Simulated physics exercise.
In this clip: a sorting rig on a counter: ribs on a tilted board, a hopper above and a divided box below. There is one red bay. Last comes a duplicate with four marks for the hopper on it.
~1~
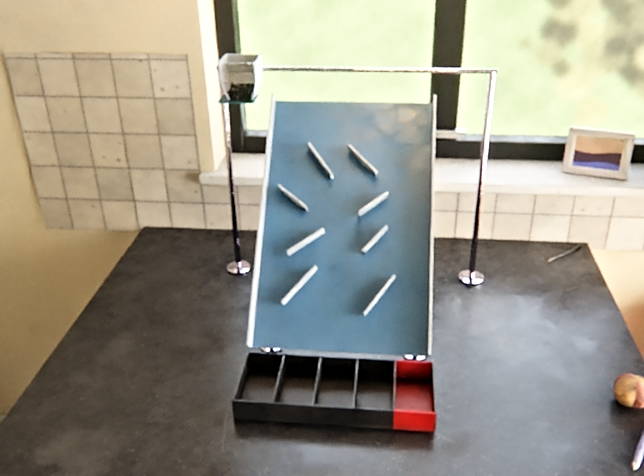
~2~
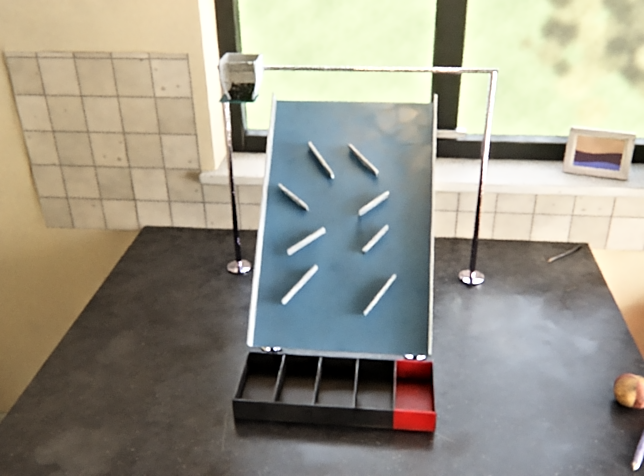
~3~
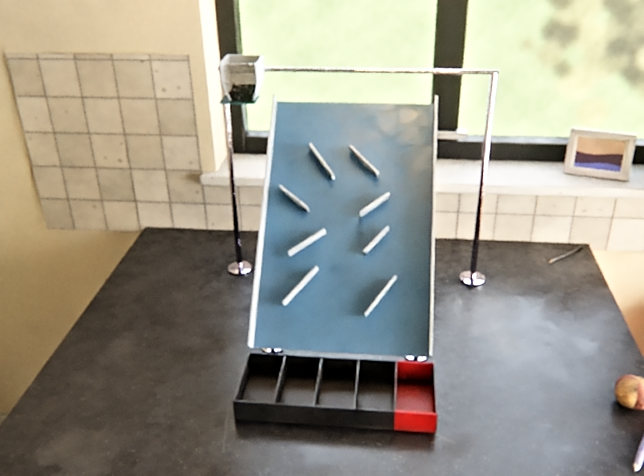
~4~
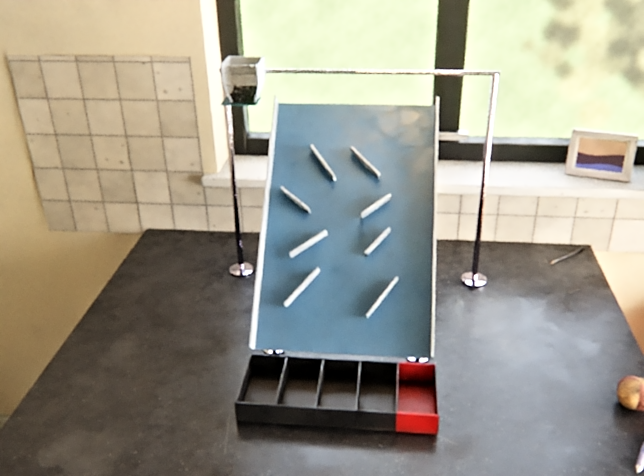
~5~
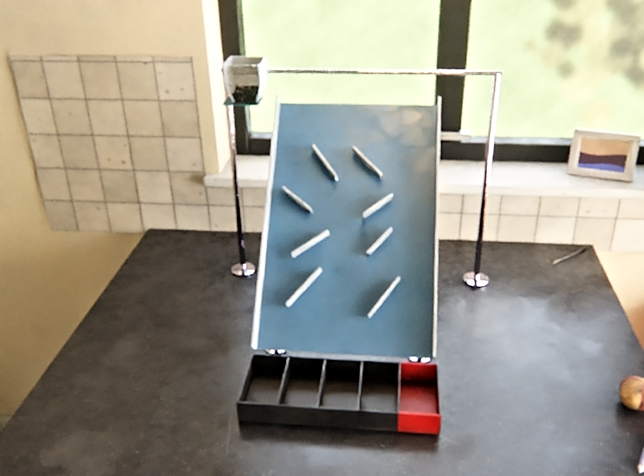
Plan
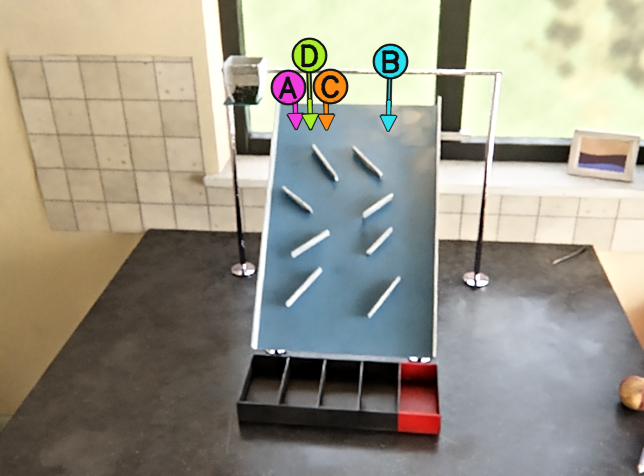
A dark counter in front of a bright window and a band of pale tiles is seen from slightly above, facing the rig. A tilted blue board with eight pale ribs stands between chrome posts, a small clear hopper holding something dark at upper left, and a black divided box below with a red bay at far right. Nothing on the rig moves, and the view shifts only very slightly.
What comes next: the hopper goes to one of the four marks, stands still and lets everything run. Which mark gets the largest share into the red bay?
Choose B.
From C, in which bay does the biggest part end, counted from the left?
The third.
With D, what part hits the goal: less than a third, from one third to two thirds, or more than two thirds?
It is less than a third.
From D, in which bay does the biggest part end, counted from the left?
It is the third one.
On the marked copy, mark A meets the board at (295, 123); mark B meets the board at (388, 125); mark C meets the board at (326, 124); mark D meets the board at (310, 123).
With A, not one piece in the red bay, the larger part in other bays, roughly a quarter held on the board.
With B, roughly half in the red bay, roughly a quarter in other bays, about a tenth held on the board, about a tenth outside the box.
With C, just a few in the red bay, the larger part in other bays, about a tenth held on the board.
With D, not one piece in the red bay, roughly two thirds in other bays, roughly a third held on the board, just a few outside the box.
